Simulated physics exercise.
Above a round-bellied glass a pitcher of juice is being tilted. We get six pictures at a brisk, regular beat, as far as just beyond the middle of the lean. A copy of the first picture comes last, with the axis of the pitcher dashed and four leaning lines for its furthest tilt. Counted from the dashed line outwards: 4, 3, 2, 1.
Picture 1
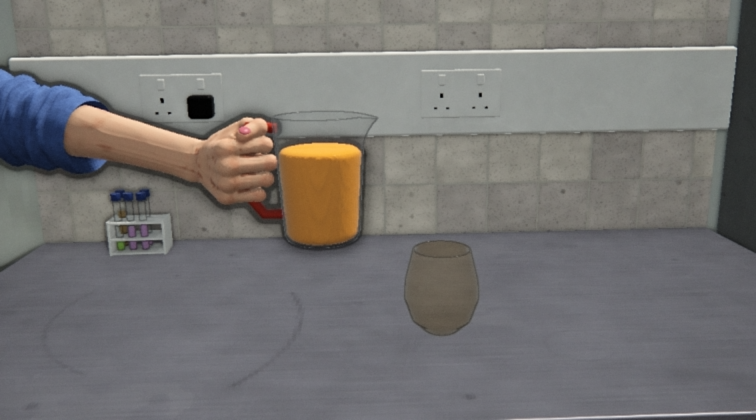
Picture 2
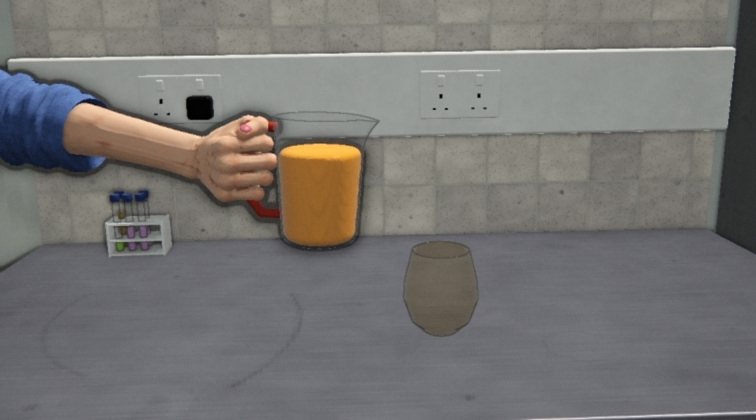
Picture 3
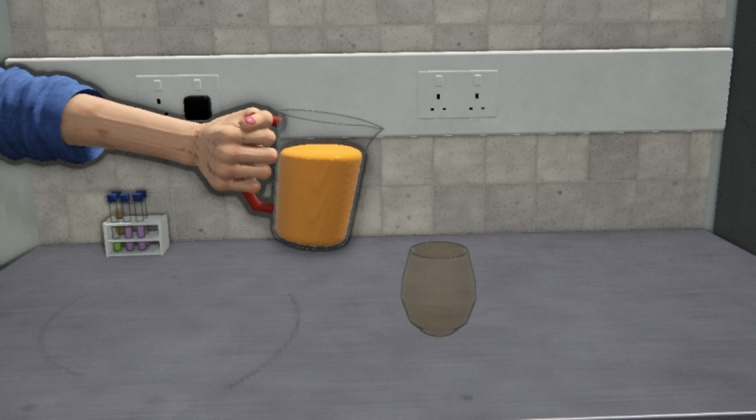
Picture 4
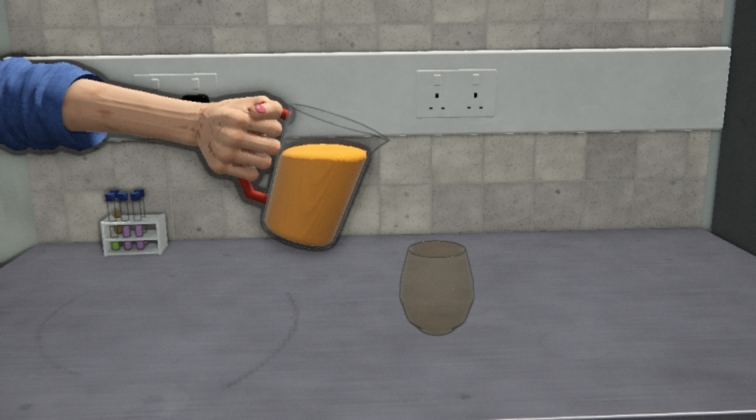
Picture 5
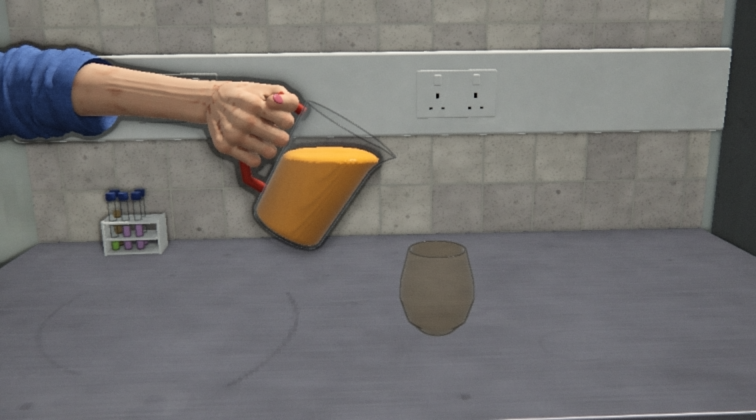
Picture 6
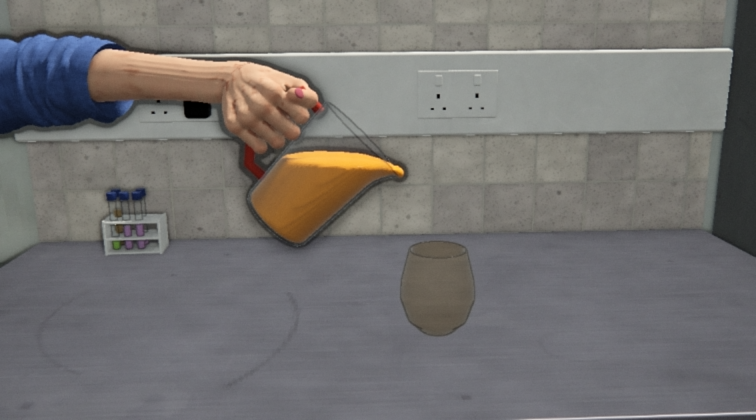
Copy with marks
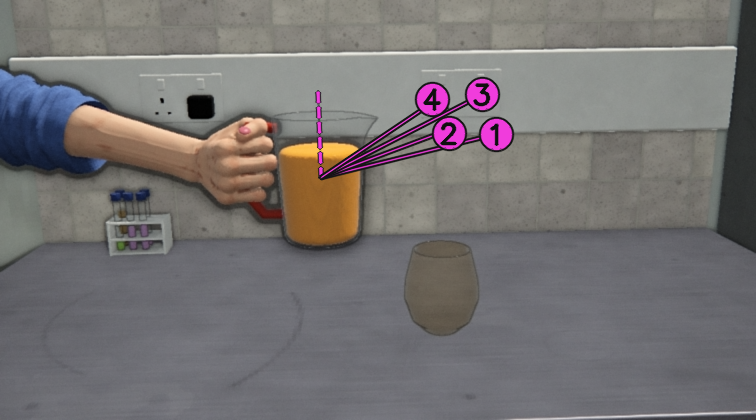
On a grey counter, a hand tilting a pitcher of orange juice rightward above a round-bellied glass, the juice reaching the lip.
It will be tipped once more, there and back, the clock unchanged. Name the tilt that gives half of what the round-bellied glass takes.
Best: 3.
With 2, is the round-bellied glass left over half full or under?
Over.
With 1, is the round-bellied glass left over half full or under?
Over.
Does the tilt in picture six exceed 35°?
Yes, it does.
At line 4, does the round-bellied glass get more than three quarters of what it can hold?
No, it does not.
On the marked copy, 1 at (479, 138); 2 at (432, 135); 3 at (467, 102); 4 at (419, 111).
With 1, the round-bellied glass ends with about 85 % of what it can hold; 4 % of the juice is spilt.
With 2, the round-bellied glass ends with about 70 % of what it can hold.
With 3, the round-bellied glass ends with about 49 % of what it can hold.
With 4, the round-bellied glass ends with about 33 % of what it can hold.
